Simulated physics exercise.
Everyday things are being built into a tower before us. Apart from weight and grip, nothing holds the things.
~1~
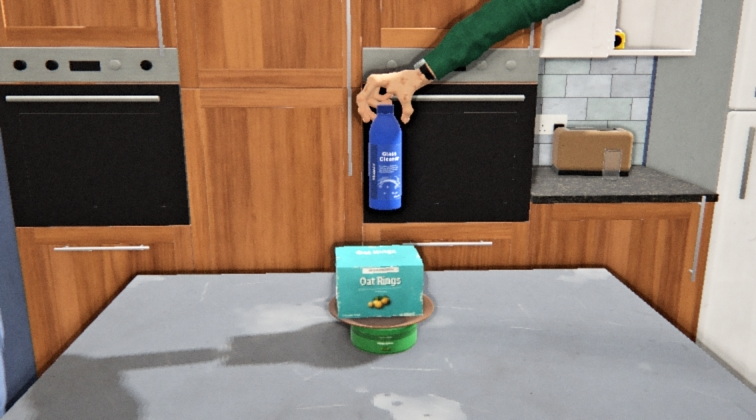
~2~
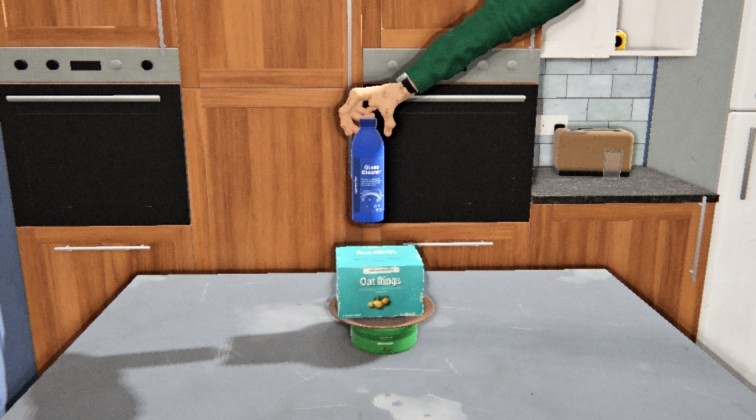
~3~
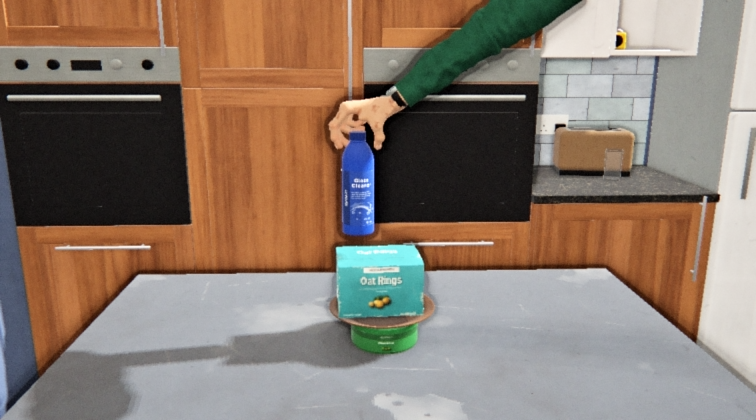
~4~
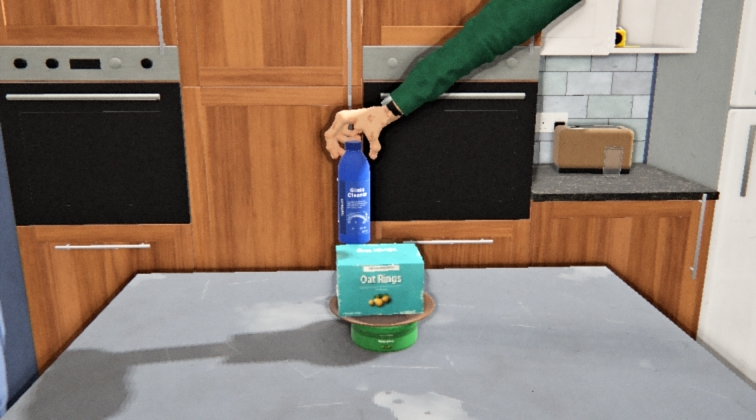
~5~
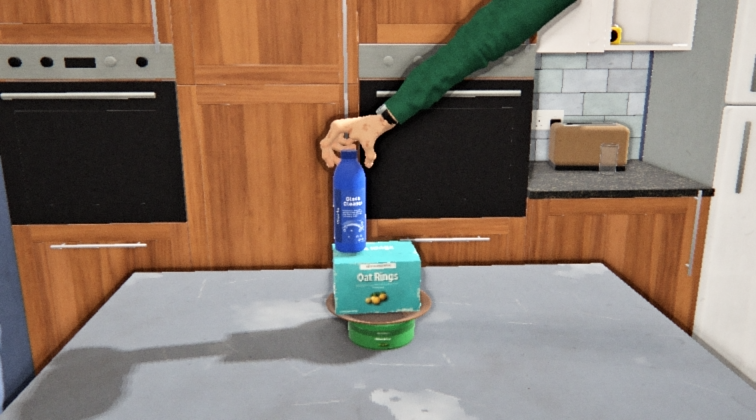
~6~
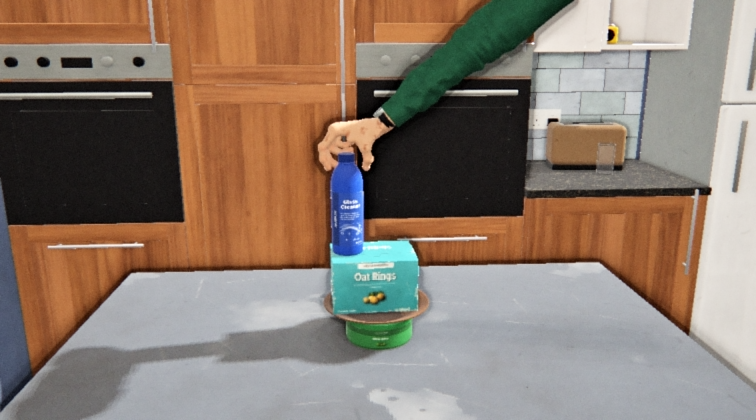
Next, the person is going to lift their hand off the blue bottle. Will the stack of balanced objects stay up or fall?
It remains steady.
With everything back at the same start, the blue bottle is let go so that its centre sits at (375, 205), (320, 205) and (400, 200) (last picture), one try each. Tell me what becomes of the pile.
Stays standing, topples over, stays standing.
Then, 0.30 s after the last picture, nothing has stirred.
Then, 0.70 s after the last picture, blue bottle resting near (347, 204).
At rest, all 4 in place. Seen from the same camera at the end, blue bottle near (347, 204). The pile keeps its balance.
